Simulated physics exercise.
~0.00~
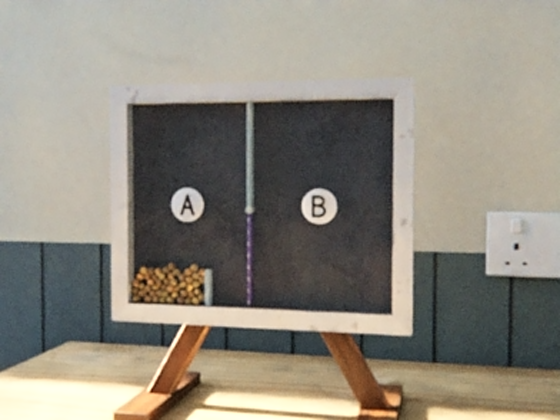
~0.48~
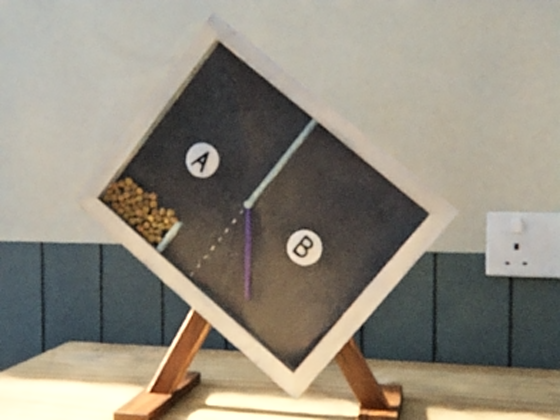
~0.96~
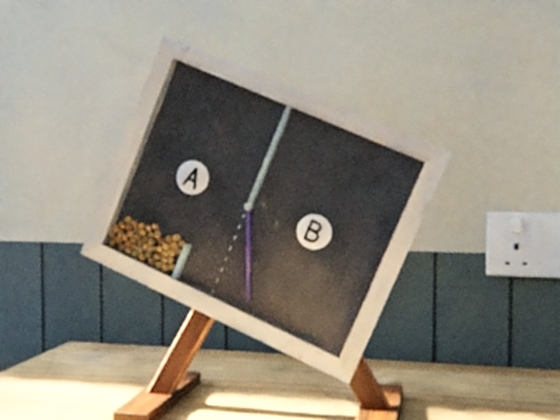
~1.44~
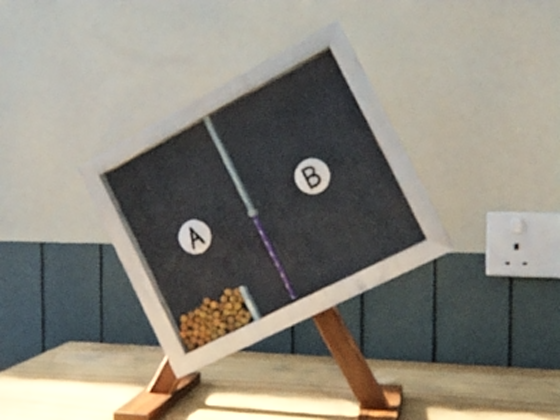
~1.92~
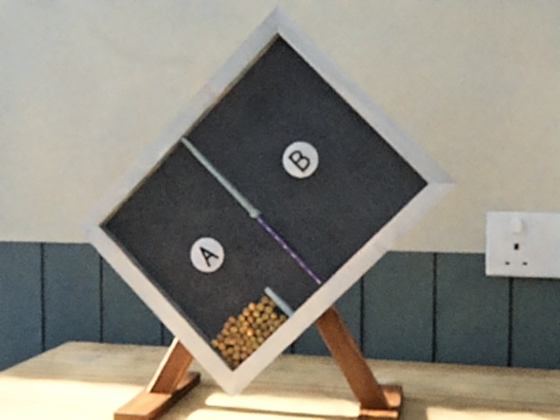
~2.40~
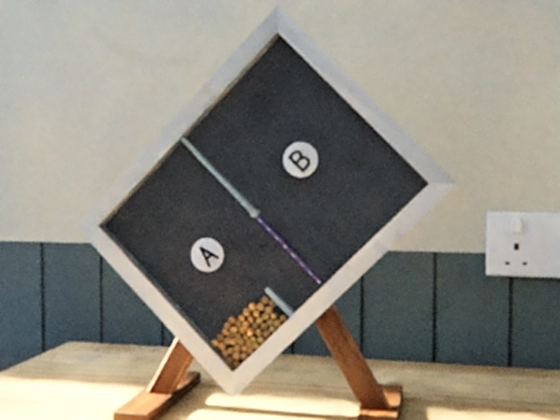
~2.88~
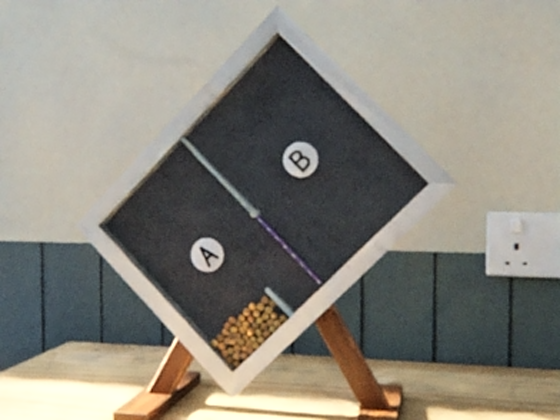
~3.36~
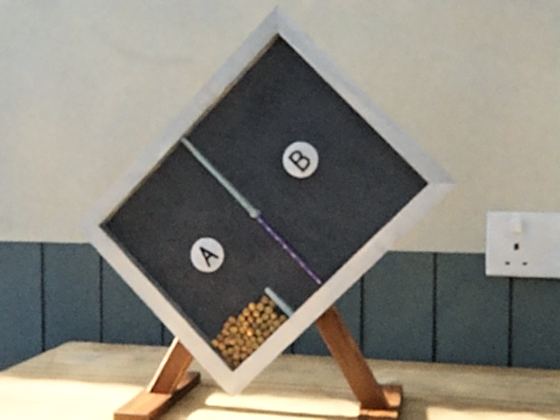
We see a framed dark case on a wooden stand tilt clockwise, then swing back well past level anticlockwise, its purple flap hanging open and then closing, while the small round beads shift within side A and finally rest in its lowest corner, with side B empty.
